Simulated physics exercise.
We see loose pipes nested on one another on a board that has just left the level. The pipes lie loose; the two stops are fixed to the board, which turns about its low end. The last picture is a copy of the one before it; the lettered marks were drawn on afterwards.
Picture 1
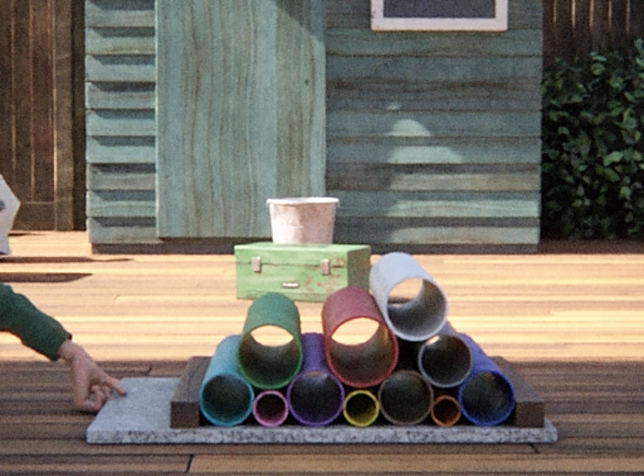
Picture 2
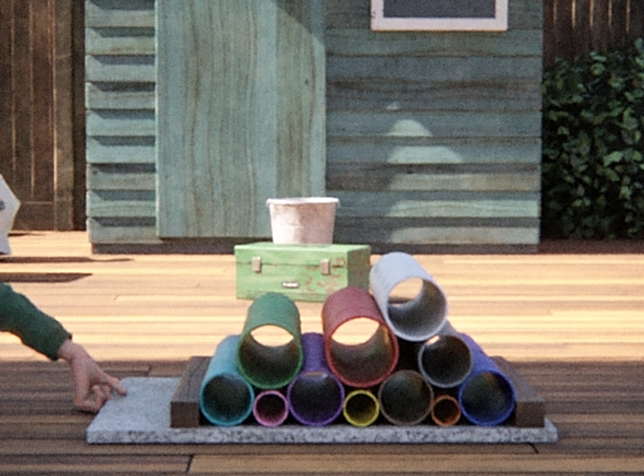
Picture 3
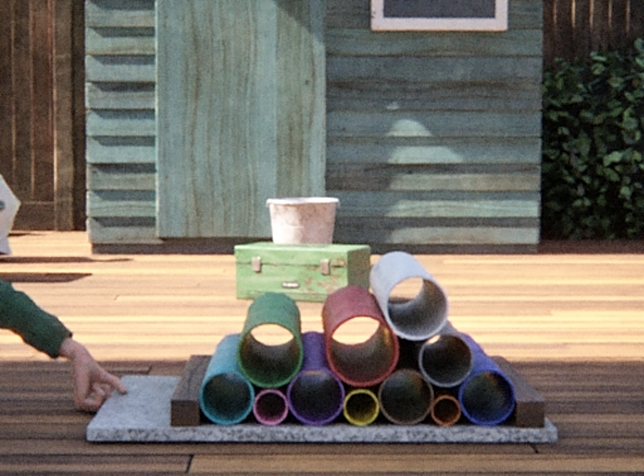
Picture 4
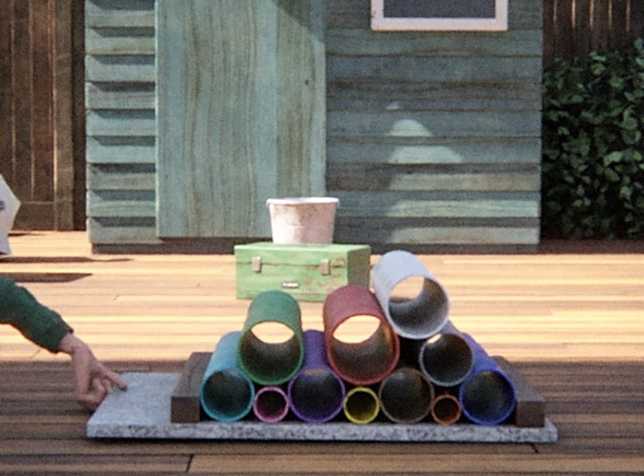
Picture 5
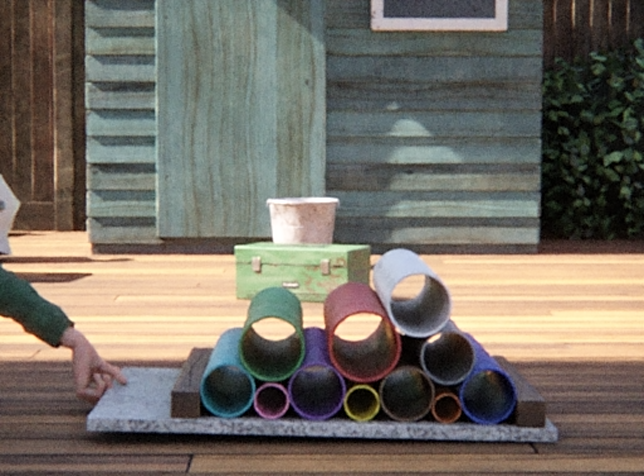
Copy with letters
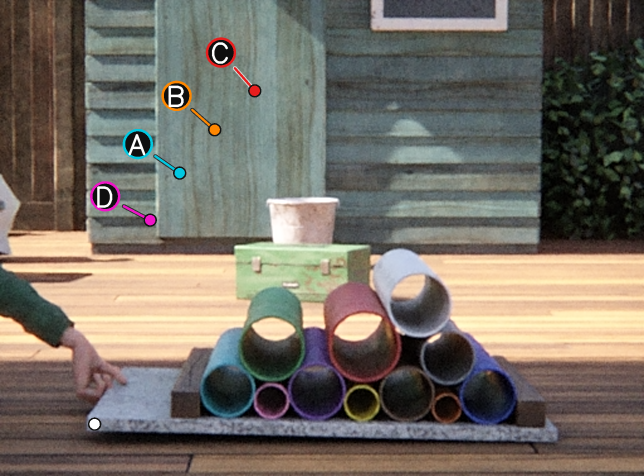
Board under stacked, colourful loose pipes tilting up very slightly at its left end, a green-sleeved hand at that edge.
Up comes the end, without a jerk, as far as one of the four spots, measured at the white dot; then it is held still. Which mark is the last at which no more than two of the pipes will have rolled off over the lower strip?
It can be raised to B.
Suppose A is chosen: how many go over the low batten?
The count is one.
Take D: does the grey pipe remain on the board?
Yes.
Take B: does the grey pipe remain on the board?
The grey pipe: Yes.
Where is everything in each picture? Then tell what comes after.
In the first picture, purple pipe (316, 397); yellow pipe (361, 408); brown pipe (405, 398).
In the second picture, brown pipe (405, 398).
In the third picture, board (320, 393); turquoise pipe (227, 397); pink pipe (271, 407); white pipe (417, 307).
In the fourth picture, board (320, 392); turquoise pipe (227, 394); pink pipe (271, 405).
In the fifth picture, board (320, 389); turquoise pipe (228, 390); pink pipe (271, 401).
On the marked copy, A at (180, 173); B at (215, 130); C at (255, 91); D at (150, 220); the white dot at (95, 424).
Following B. Soon after the start, board at 21°.
Later, board at 41°.
In the end, board at 42°, one over the low batten (white).
As for the rest, A one over the low batten (white); C four over the low batten (grey, green, red, white); D none over the low batten.
